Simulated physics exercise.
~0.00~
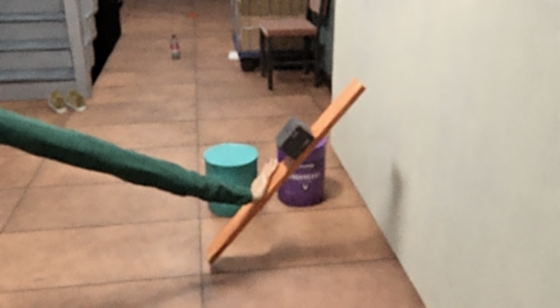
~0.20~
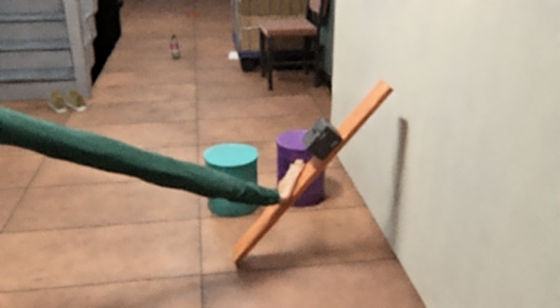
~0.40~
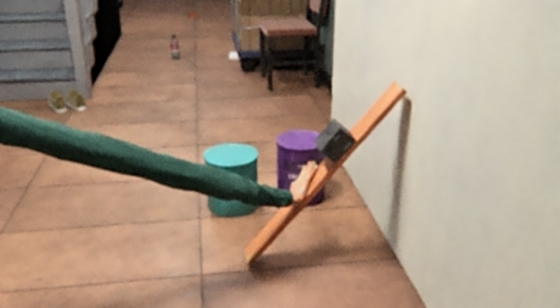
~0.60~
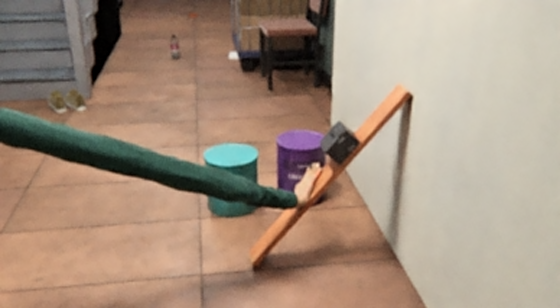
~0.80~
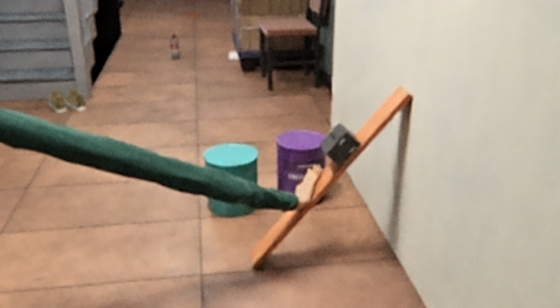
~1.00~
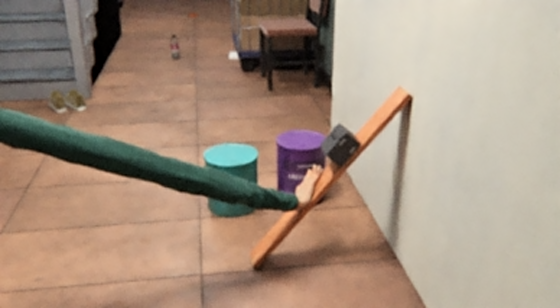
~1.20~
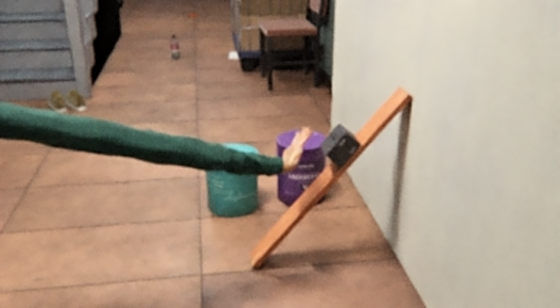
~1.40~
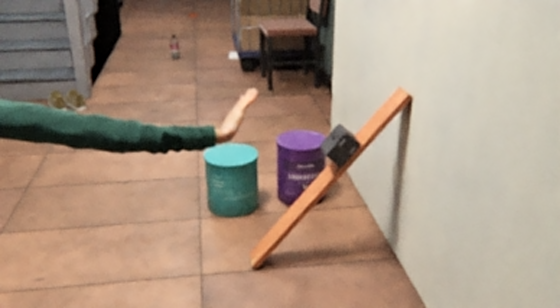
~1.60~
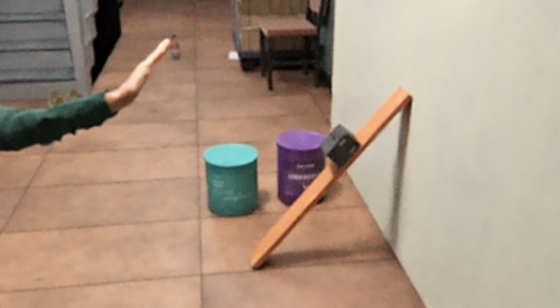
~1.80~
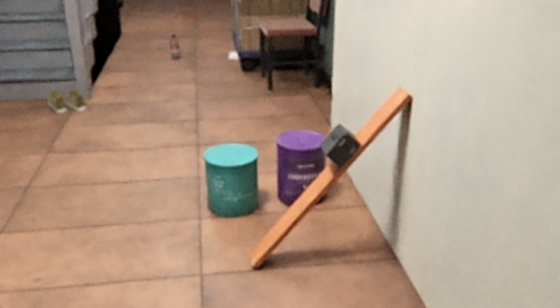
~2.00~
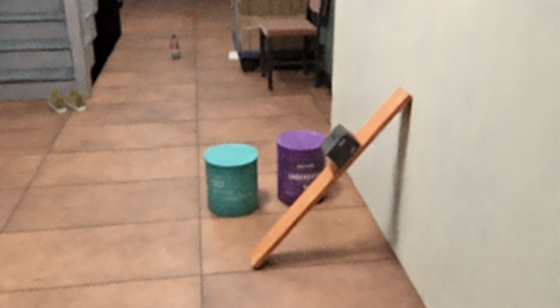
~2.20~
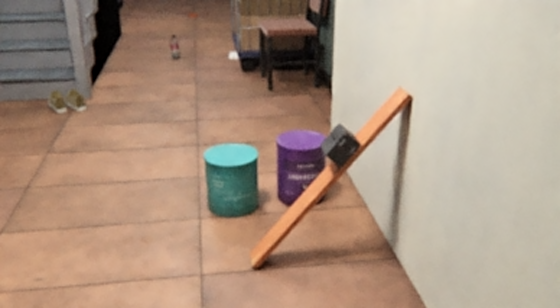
On a tiled floor, a hand leans an orange plank rightward and withdraws, leaving it propped.
